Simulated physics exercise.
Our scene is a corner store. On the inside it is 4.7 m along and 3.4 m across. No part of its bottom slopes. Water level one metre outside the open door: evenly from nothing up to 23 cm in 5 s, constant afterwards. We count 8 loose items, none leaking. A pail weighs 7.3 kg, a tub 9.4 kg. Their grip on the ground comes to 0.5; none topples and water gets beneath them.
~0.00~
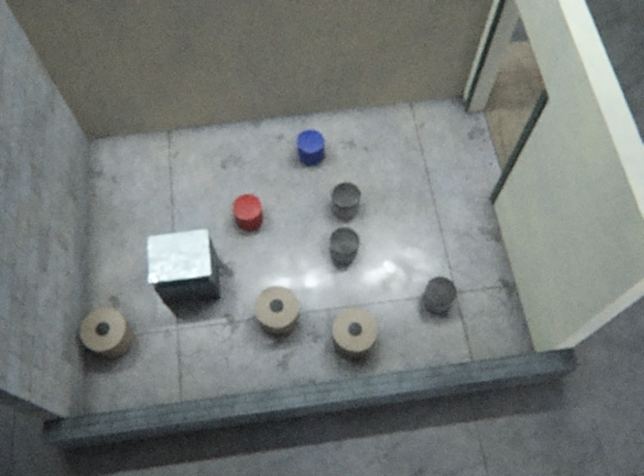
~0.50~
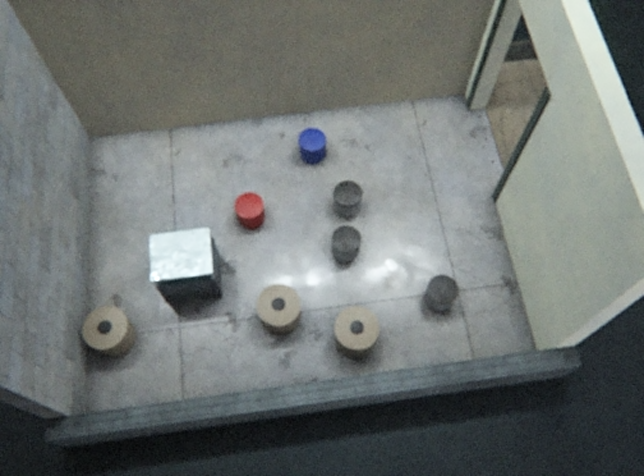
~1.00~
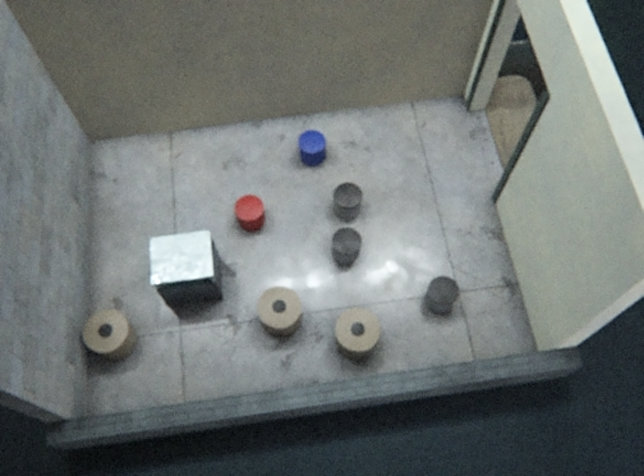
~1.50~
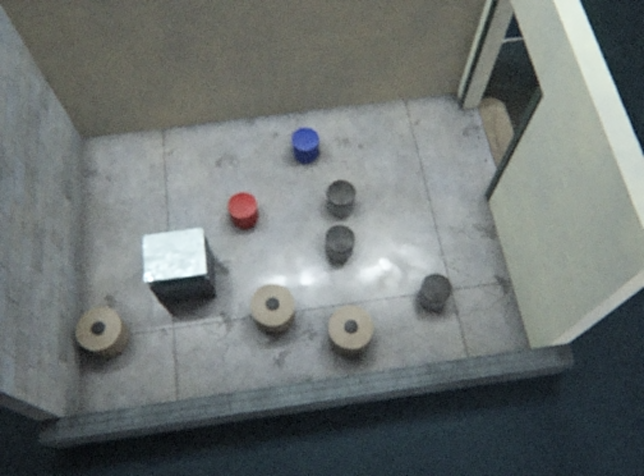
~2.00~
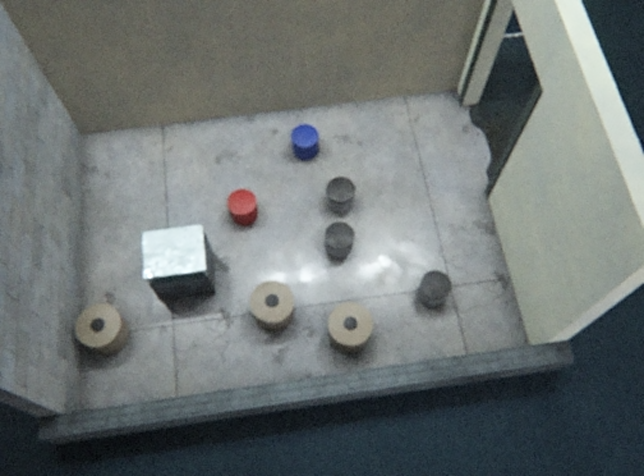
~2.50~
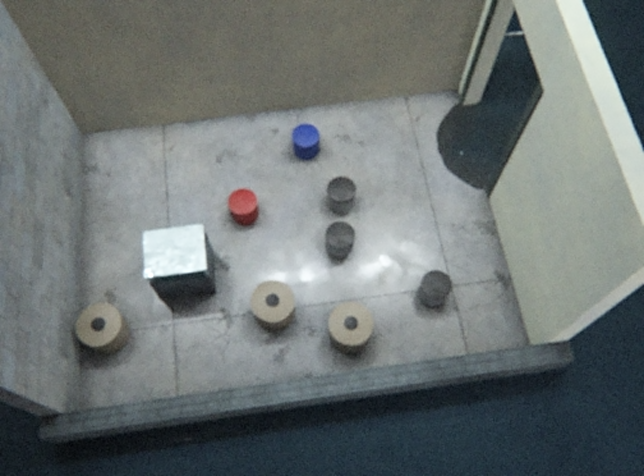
Dark water spreading outside a walled room, then creeping in through the open doorway at right, the scattered items staying still.
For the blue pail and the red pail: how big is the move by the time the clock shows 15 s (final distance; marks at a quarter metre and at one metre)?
Blue pail goes a long way, red pail goes a long way.
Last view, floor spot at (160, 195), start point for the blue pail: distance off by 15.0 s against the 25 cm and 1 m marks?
Outcome - it ends up well away.
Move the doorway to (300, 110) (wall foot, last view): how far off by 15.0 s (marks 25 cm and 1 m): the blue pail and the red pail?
Then the blue pail ends far away, the red pail ends far away.
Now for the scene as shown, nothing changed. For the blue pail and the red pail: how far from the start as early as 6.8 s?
About 100 and 5 cm by then.
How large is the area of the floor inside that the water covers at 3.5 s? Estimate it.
About 2.0 m2 is covered.
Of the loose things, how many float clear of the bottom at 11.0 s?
At that time, 6.
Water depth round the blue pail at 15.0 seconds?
Around 12 cm.
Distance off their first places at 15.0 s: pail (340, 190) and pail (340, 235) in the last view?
Respectively 150 and 150 centimetres.
After 3.5 s the blue pail is near (306, 135), 0.0 m from its start, aground; the red pail is near (243, 201), 0.0 m from its start, aground; 0 afloat.
After 6.8 s the blue pail is near (224, 153), 1.0 m from its start, aground; the red pail is near (238, 205), 0.1 m from its start, aground; 0 afloat.
After 11.0 s the blue pail is near (89, 312), 3.0 m from its start, afloat; the red pail is near (128, 295), 1.6 m from its start, afloat; 6 afloat.
After 15.0 s the blue pail is near (427, 303), 2.4 m from its start, afloat; the red pail is near (361, 356), 2.1 m from its start, afloat; 8 afloat.
